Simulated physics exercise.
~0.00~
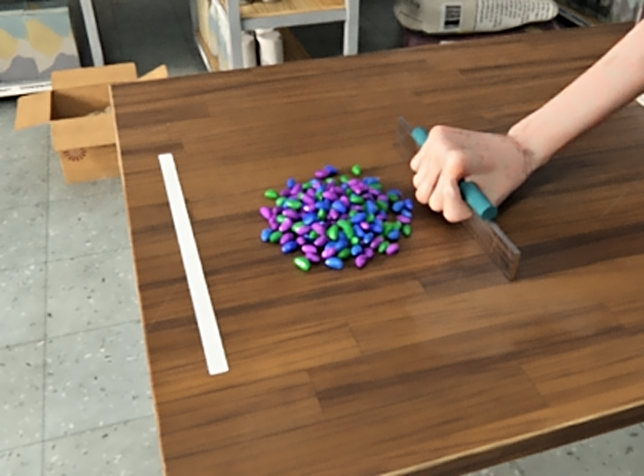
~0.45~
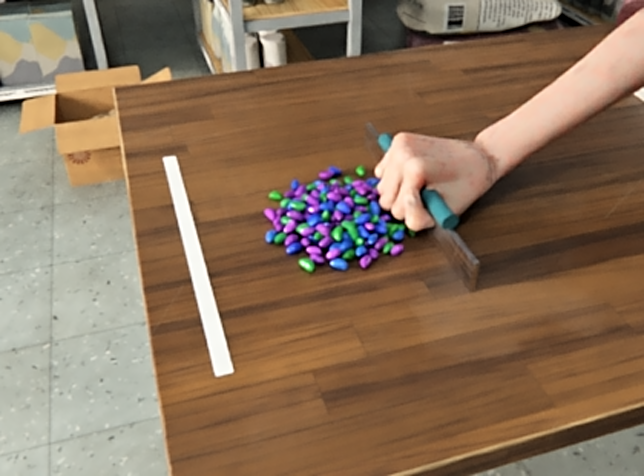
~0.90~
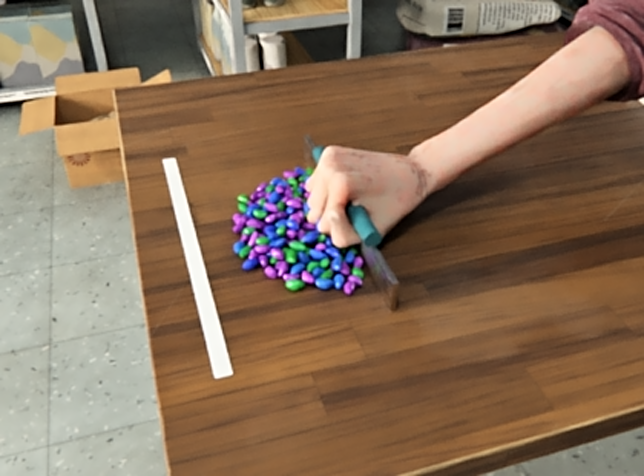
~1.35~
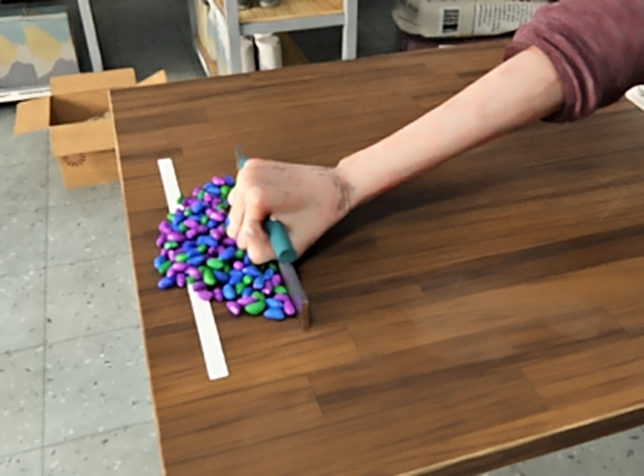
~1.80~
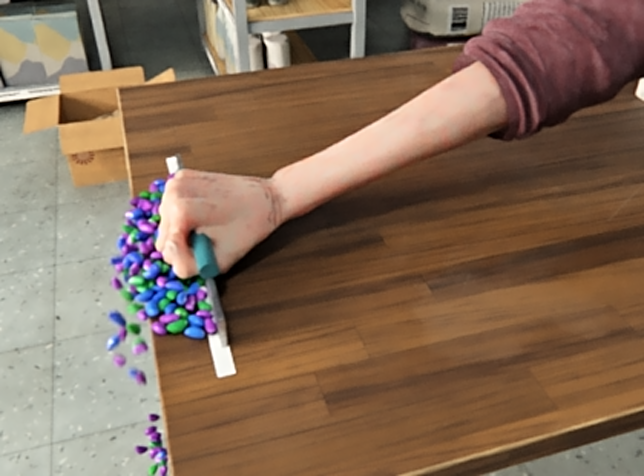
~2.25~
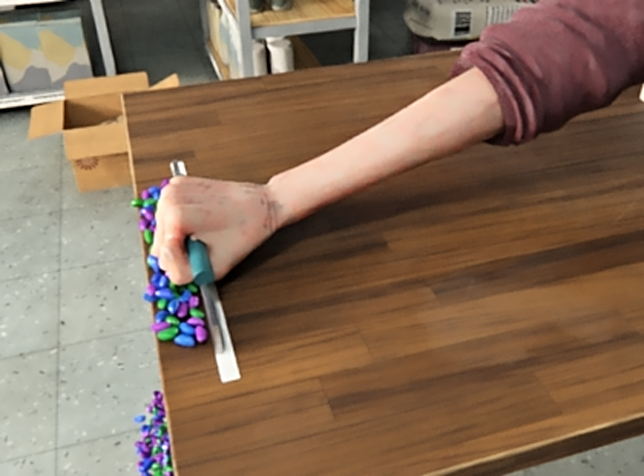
A hand gripping a teal-handled scraper pushed a pile of shiny purple, blue and green pebble-like pieces left across a wooden table, stopping at the white tape, as many spilled off the edge and the rest stayed heaped beside the blade.
